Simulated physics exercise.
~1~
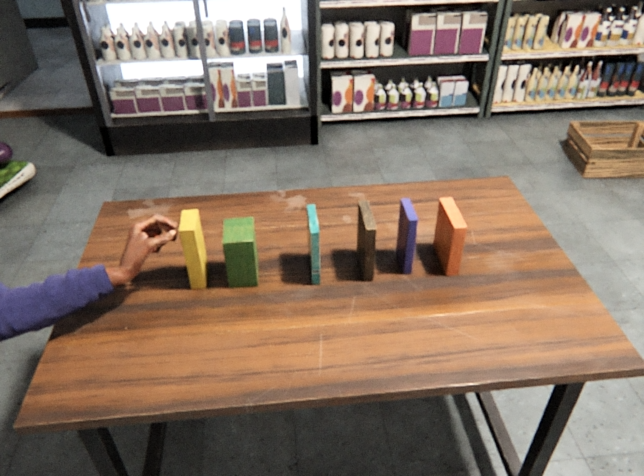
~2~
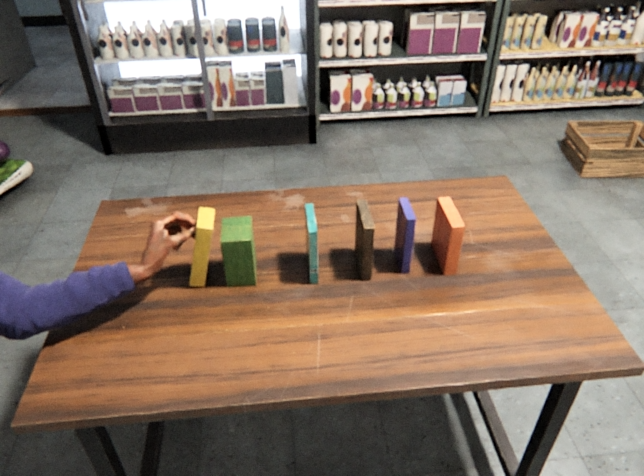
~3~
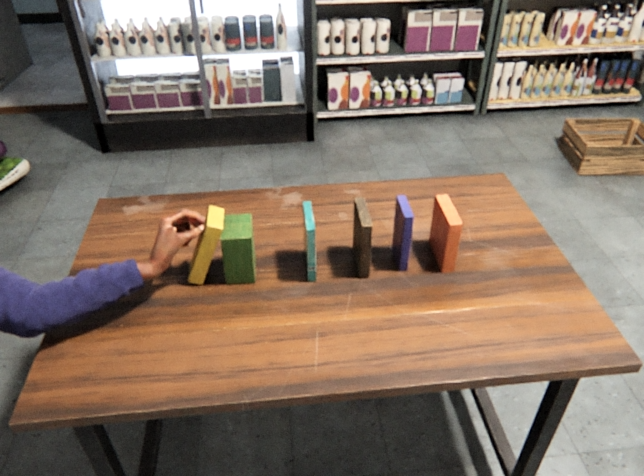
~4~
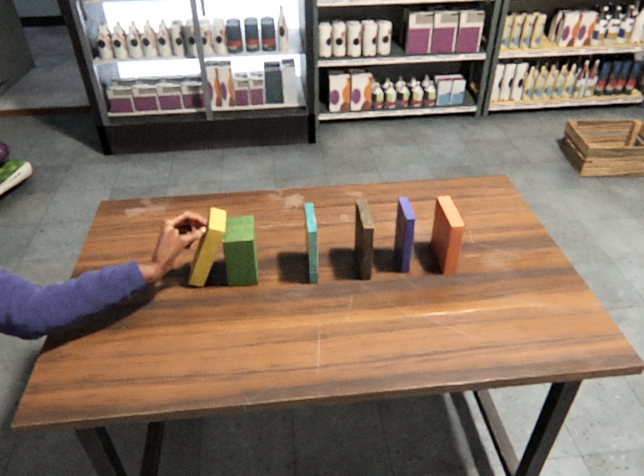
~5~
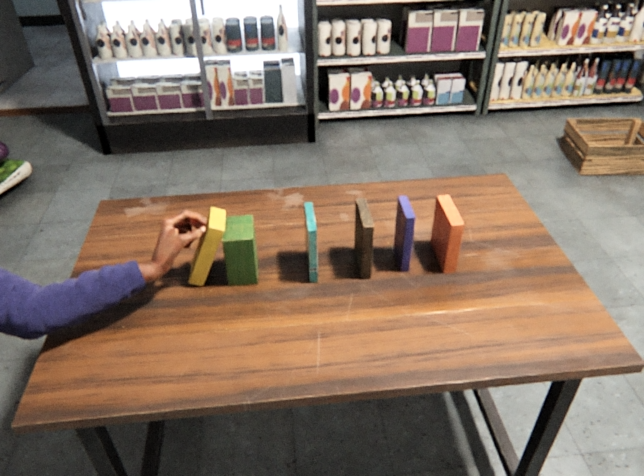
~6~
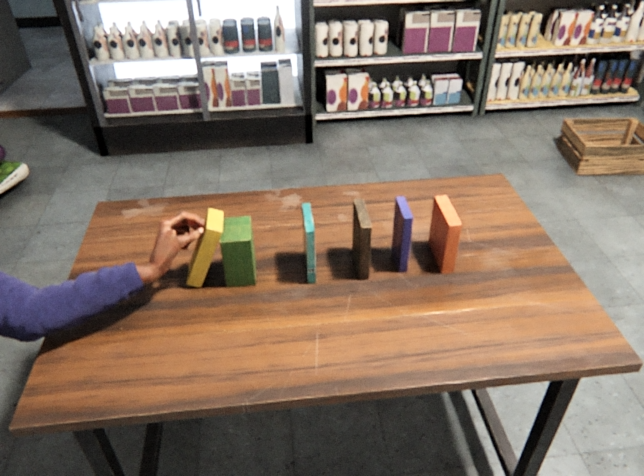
A hand in a purple sleeve reaches in from the left over a wooden table, seen from slightly above in a shop-like room with stocked shelves behind and a wooden crate at the right. Its fingers touch a yellow block at the left end of a spaced row, followed by green, turquoise, dark brown, blue and orange pieces standing upright. The hand tips the yellow block to the right until it leans close against the green block. Then the hand keeps still, holding it there. At the end the yellow block is still leaning, and all the others remain standing.
